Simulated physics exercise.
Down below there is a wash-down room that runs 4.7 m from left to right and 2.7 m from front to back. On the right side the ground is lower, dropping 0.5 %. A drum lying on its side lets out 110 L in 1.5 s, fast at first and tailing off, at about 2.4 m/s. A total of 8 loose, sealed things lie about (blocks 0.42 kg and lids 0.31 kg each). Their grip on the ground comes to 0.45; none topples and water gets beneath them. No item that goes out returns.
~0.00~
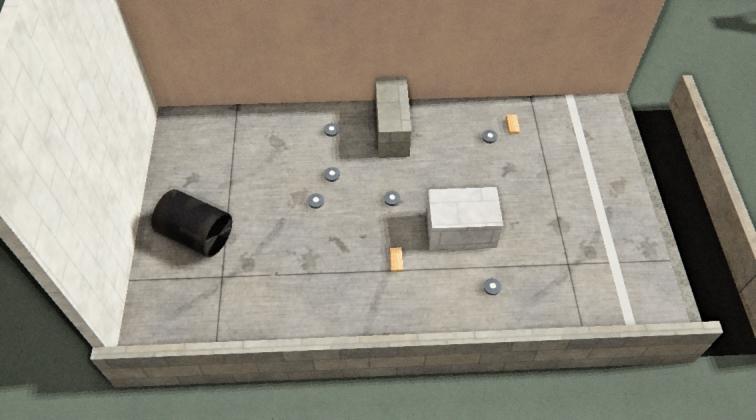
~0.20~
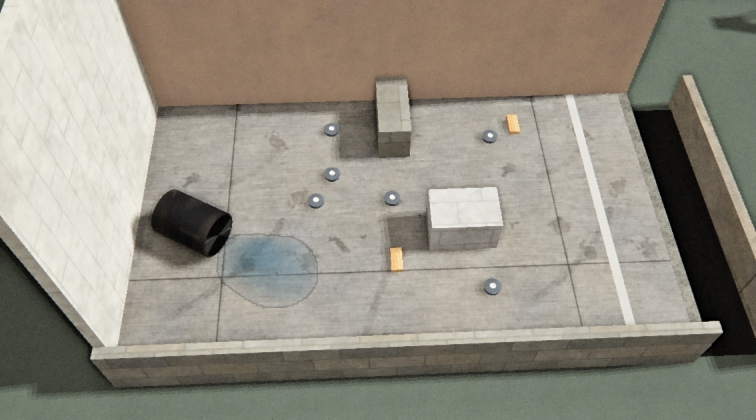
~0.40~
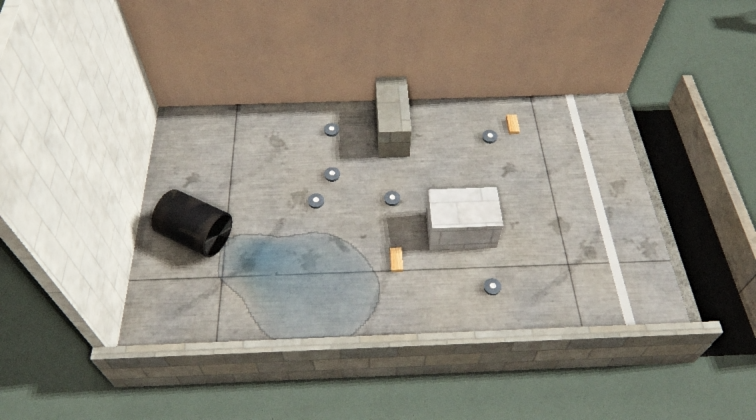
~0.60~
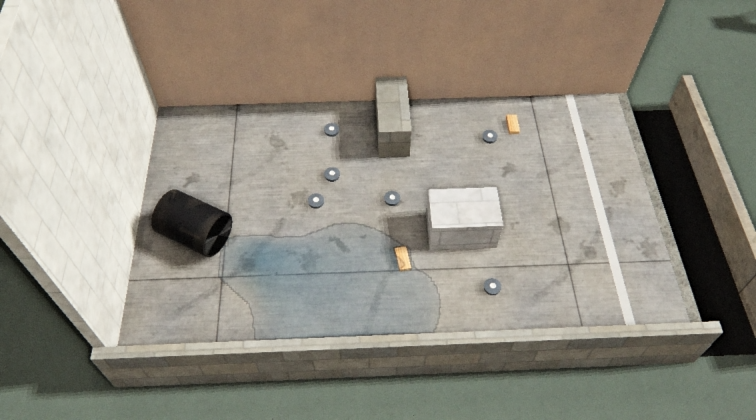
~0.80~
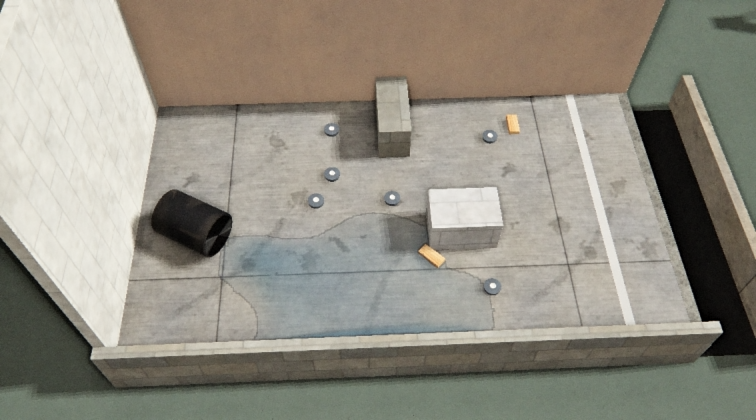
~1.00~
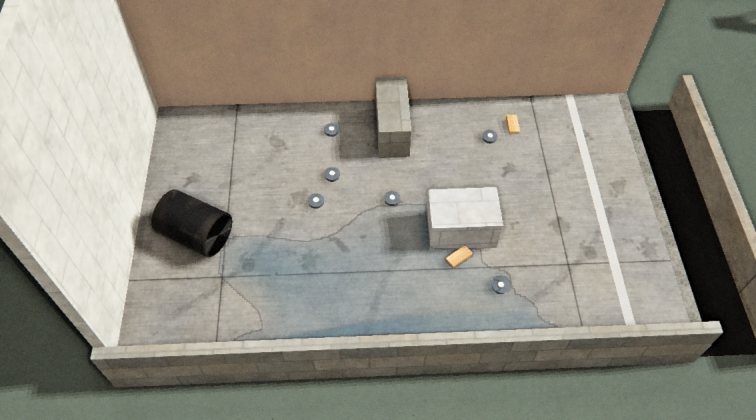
At the start, a dark drum lies on its side in a walled room with small round lids and orange blocks scattered about a dry floor. Bluish water spreads from its mouth toward the front and right, pushing the nearer orange block rightward past the pale box, then nudging one lid slightly.
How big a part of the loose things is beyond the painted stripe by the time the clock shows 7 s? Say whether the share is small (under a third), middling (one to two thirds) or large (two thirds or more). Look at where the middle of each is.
Small, under a third.
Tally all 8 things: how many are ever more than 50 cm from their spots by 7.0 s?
Tally: 2.
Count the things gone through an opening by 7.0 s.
2.
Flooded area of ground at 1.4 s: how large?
About 3.5 m2.
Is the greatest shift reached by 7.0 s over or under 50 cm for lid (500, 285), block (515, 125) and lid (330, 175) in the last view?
Going one by one: Beyond it, within it, within it.
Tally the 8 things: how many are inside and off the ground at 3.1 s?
Answer: 0.
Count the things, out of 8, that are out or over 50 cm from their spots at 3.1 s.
I make it 2.
After 1.4 s 0 of 8 are over the mark; 0 afloat.
After 3.1 s 2 of 8 are over the mark; 0 afloat.
After 4.9 s 2 of 8 are over the mark; 0 afloat.
After 7.0 s 2 of 8 are over the mark; 0 afloat.
